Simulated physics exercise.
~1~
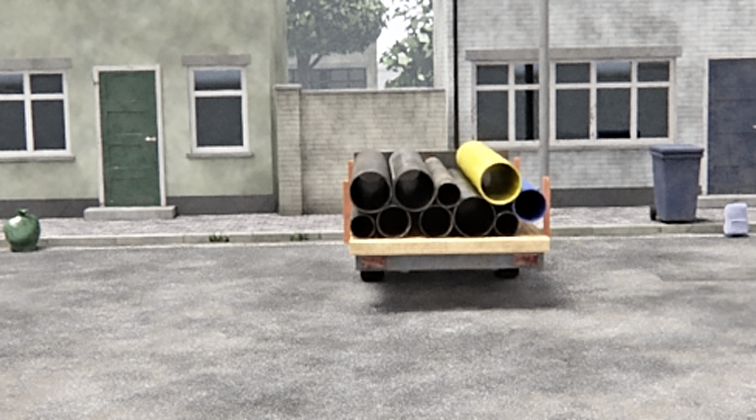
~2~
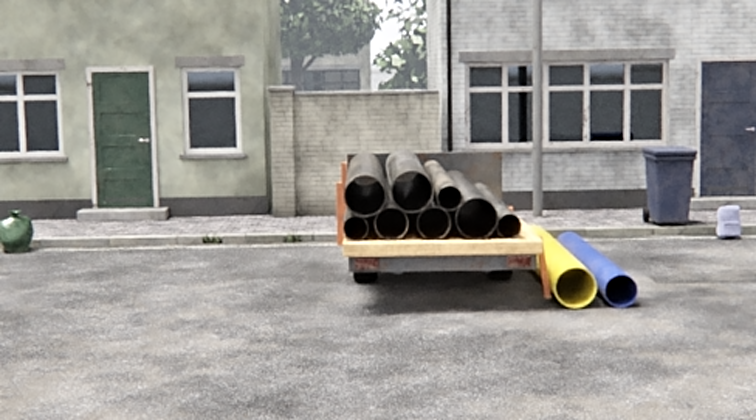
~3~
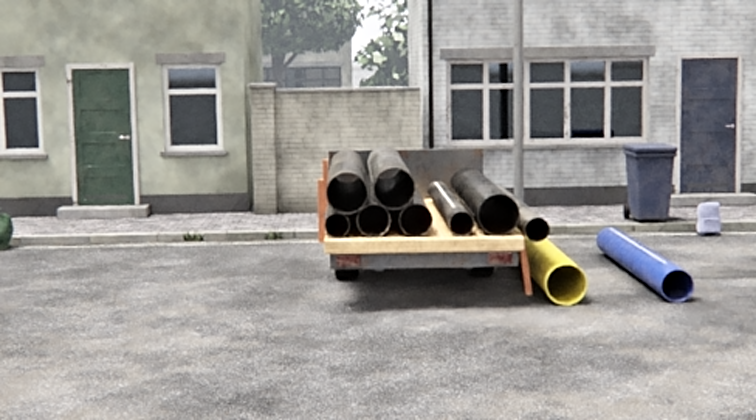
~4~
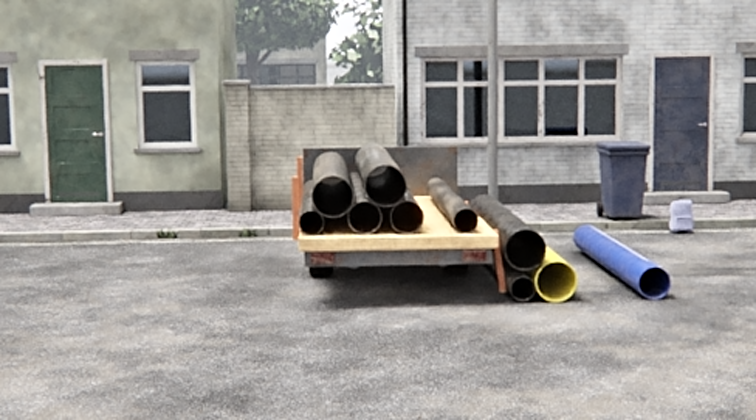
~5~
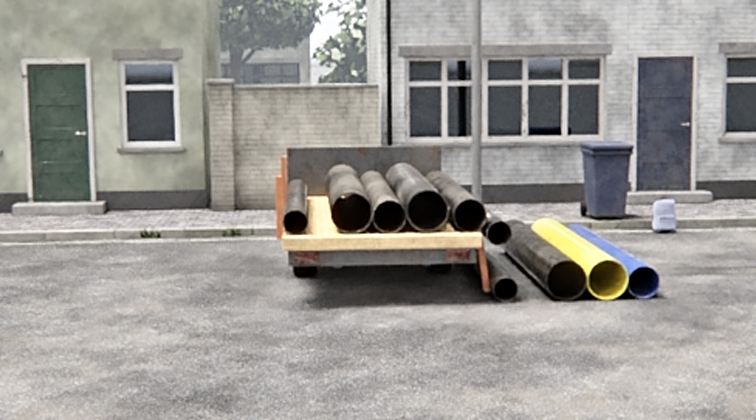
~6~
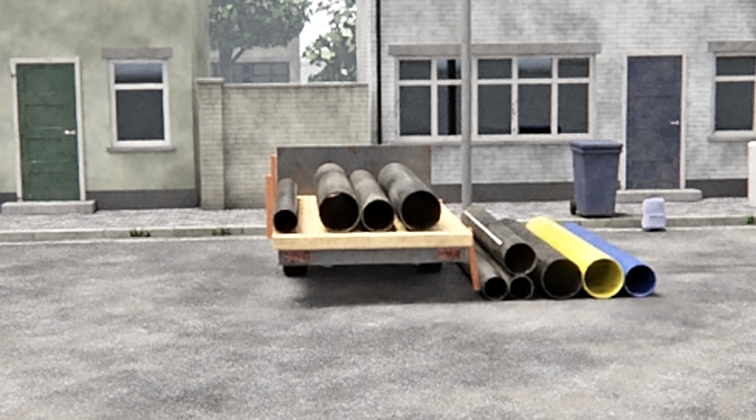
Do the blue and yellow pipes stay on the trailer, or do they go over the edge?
Both go over the right edge, the blue one first and then the yellow one, and they end up on the ground beside the trailer.
A bright yellow pipe lies on top of a load of black pipes on a flat trailer, with a blue one low at the right, seen from behind on a street before a green house and a pale brick one. The posts on the right side swing down, and the blue pipe drops off, followed by the yellow one. Black pipes roll right after them, some dropping over the same edge while the left posts hold. At the end, several black pipes rest on the ground beside the yellow and blue ones, and four black pipes remain on the deck.
